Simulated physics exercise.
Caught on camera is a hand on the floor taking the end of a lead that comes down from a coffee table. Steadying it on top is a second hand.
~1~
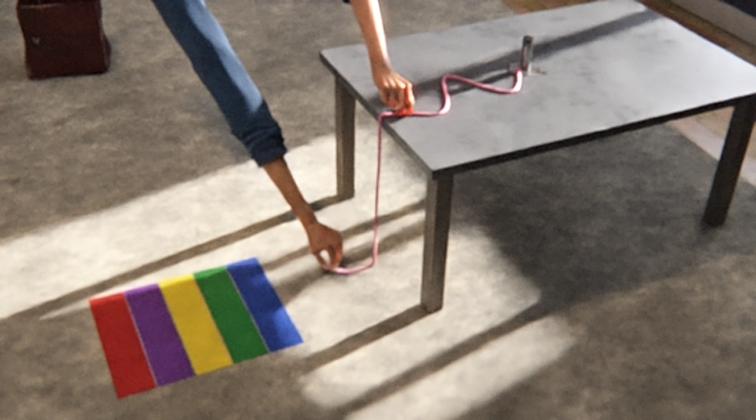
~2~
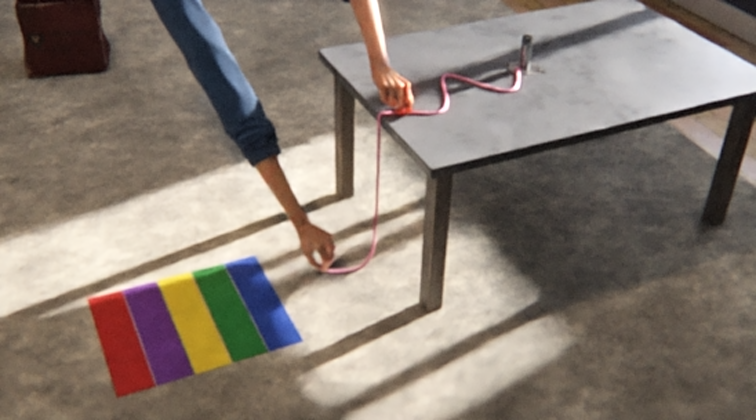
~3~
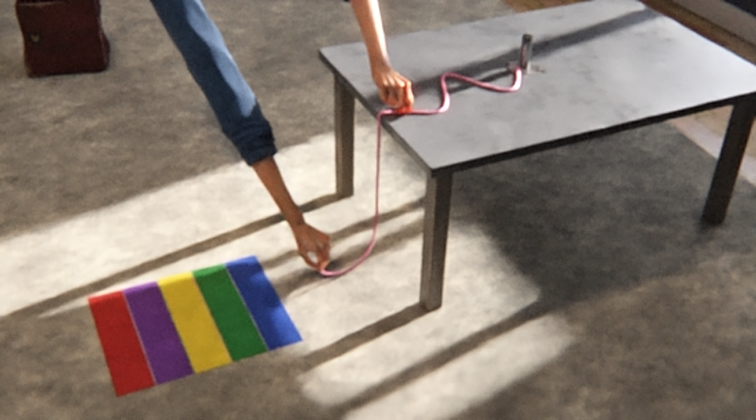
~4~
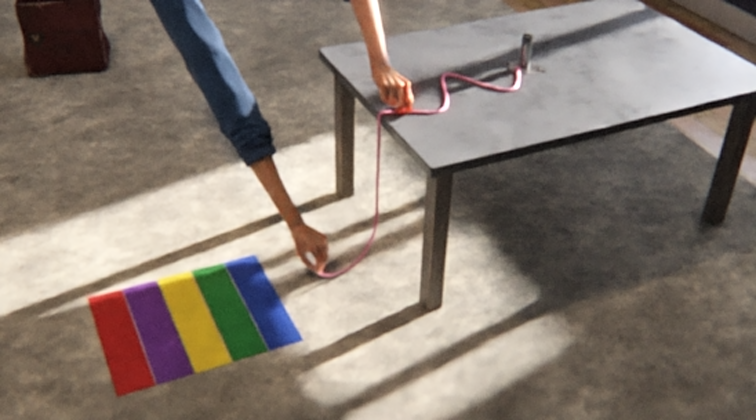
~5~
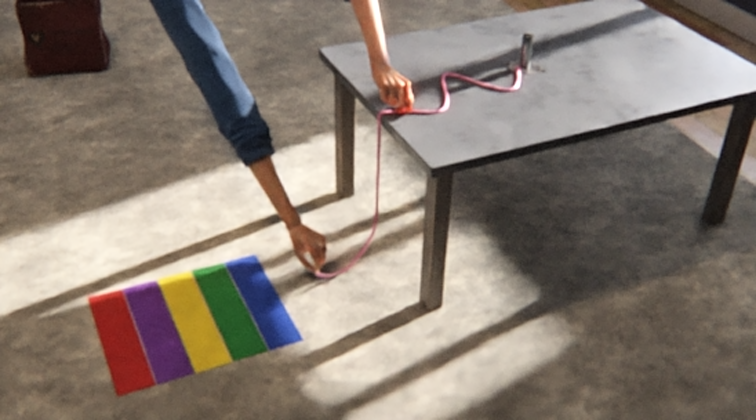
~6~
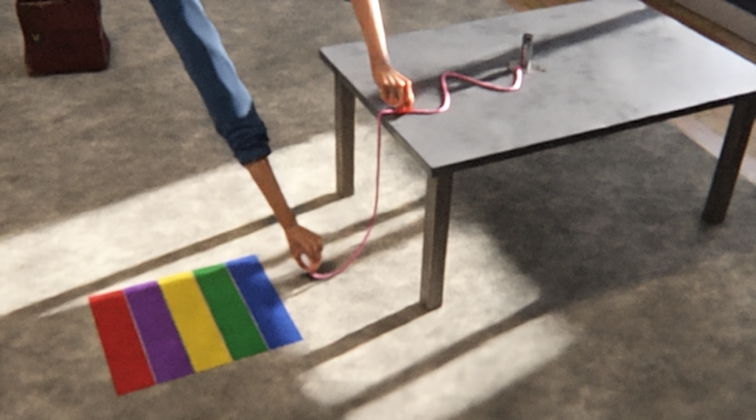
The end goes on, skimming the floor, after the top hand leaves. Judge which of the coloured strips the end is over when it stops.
It is over the red strip.
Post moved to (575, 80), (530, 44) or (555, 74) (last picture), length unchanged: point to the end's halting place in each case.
(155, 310), (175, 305) and (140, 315), roughly.
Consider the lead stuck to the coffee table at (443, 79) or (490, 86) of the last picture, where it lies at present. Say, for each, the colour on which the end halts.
Result, first place: Yellow; second place: Purple.
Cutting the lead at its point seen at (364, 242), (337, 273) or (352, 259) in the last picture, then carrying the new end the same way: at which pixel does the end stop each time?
So, going through them: (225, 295) first, (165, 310) next, (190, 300) last.
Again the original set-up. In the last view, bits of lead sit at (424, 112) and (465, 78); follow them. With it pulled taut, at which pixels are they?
First near (338, 142), second near (437, 91).
Soon after, end near (183, 305); over yellow.
Then, end near (142, 316); over purple.
At full stretch, end near (116, 323); over red. The end stops over the red strip.
